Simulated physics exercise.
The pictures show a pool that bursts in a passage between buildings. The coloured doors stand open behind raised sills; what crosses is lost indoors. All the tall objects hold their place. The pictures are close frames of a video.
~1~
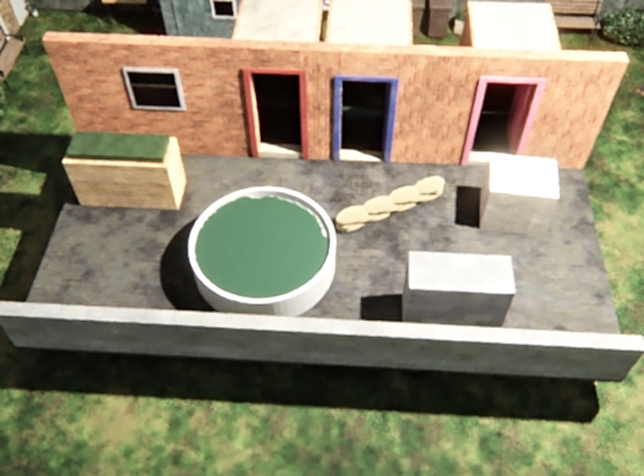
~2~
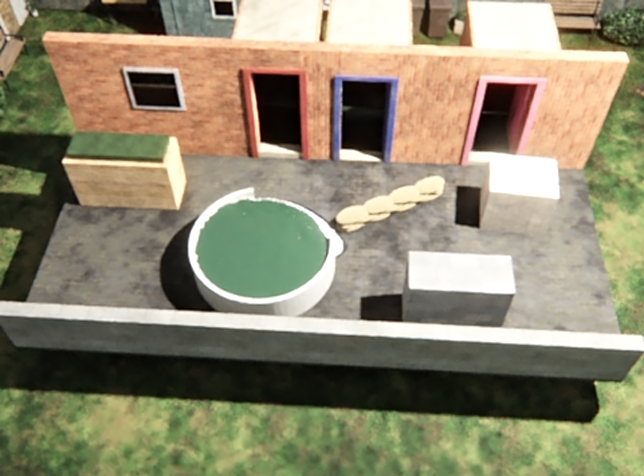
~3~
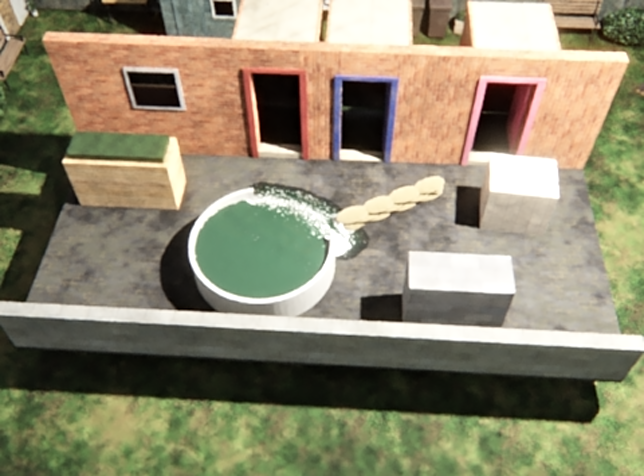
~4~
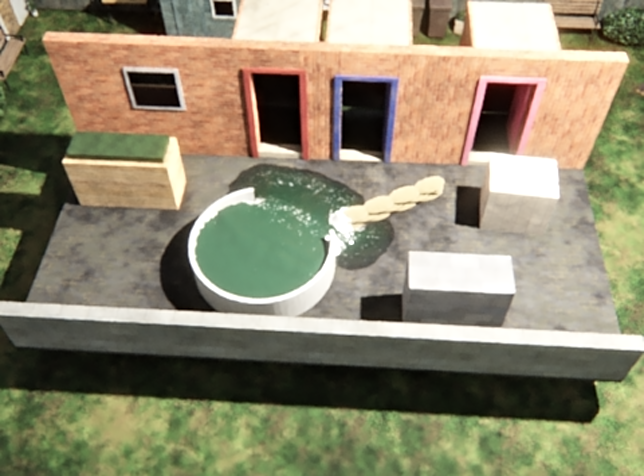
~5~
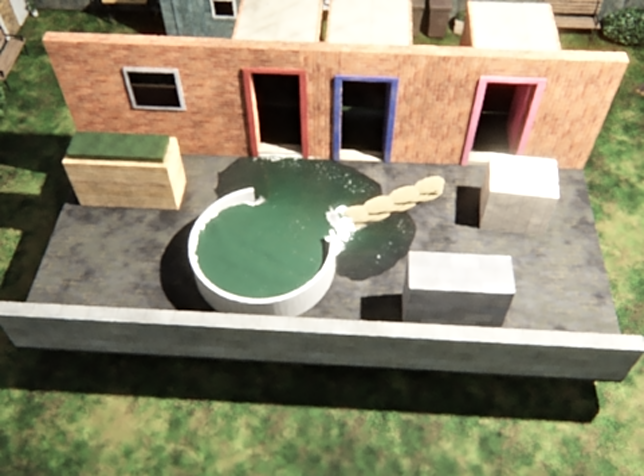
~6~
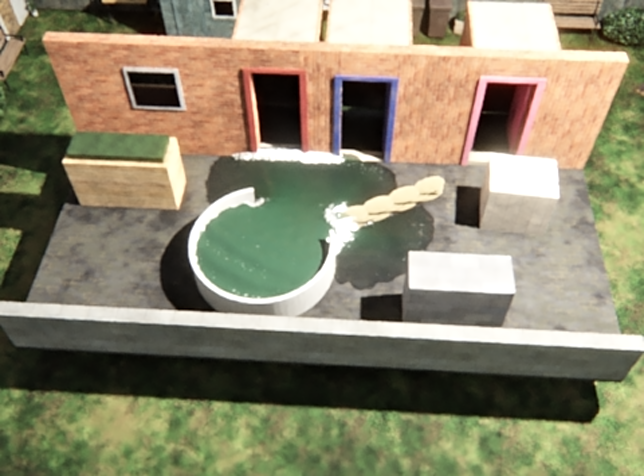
Walled yard beside a brick building with coloured doorways, a round pool bursting at its far side and green water spreading across the paving.
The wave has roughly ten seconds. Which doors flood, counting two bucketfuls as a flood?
The blue door lets in a lot; the red door lets in a lot; the pink door admits no more than that.
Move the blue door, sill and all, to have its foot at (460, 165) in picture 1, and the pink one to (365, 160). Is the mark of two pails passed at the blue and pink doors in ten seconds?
Blue lets more in, pink takes more.
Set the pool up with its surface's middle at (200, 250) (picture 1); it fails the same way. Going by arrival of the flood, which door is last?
I say the one in pink.
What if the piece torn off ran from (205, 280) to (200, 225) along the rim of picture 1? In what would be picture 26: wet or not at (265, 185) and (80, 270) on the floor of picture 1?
In turn: Clear, flooded.
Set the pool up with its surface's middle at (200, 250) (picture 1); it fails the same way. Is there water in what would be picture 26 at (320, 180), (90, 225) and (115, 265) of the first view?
One after the other: Awash, no water, clear.
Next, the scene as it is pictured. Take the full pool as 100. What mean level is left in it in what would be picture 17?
Close to 42 %.
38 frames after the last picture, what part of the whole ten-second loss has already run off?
I make it 75 per cent.
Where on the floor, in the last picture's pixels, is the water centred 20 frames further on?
At about (324, 218).
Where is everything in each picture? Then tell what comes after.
In the first frame, the pool at (263, 244) is whole and still.
In the second frame, the front is at (343, 250), out from the gap on the pool's far side.
In the third frame, water pours out on the pool's far side and has run to (254, 189).
In the fourth frame, water pours out on the pool's far side and has run to (261, 167).
In the fifth frame, water pours out on the pool's far side and has run to (247, 158).
In the sixth frame, the front is at (428, 233), out from the gap on the pool's far side.
A moment on, water covers 30 % of the floor; the blue door over two buckets in, the red door over two buckets in, the pink door not reached.
Next, water covers 45 % of the floor; the blue door far over two buckets in, the red door far over two buckets in, the pink door wet at the sill, nothing in.
Then, water covers 60 % of the floor; the blue door far over two buckets in, the red door far over two buckets in, the pink door wet at the sill, nothing in.
Later, water covers 70 % of the floor; the blue door far over two buckets in, the red door far over two buckets in, the pink door wet at the sill, nothing in.
In the end, water covers 75 % of the floor; the blue door far over two buckets in, the red door far over two buckets in, the pink door wet at the sill, nothing in.
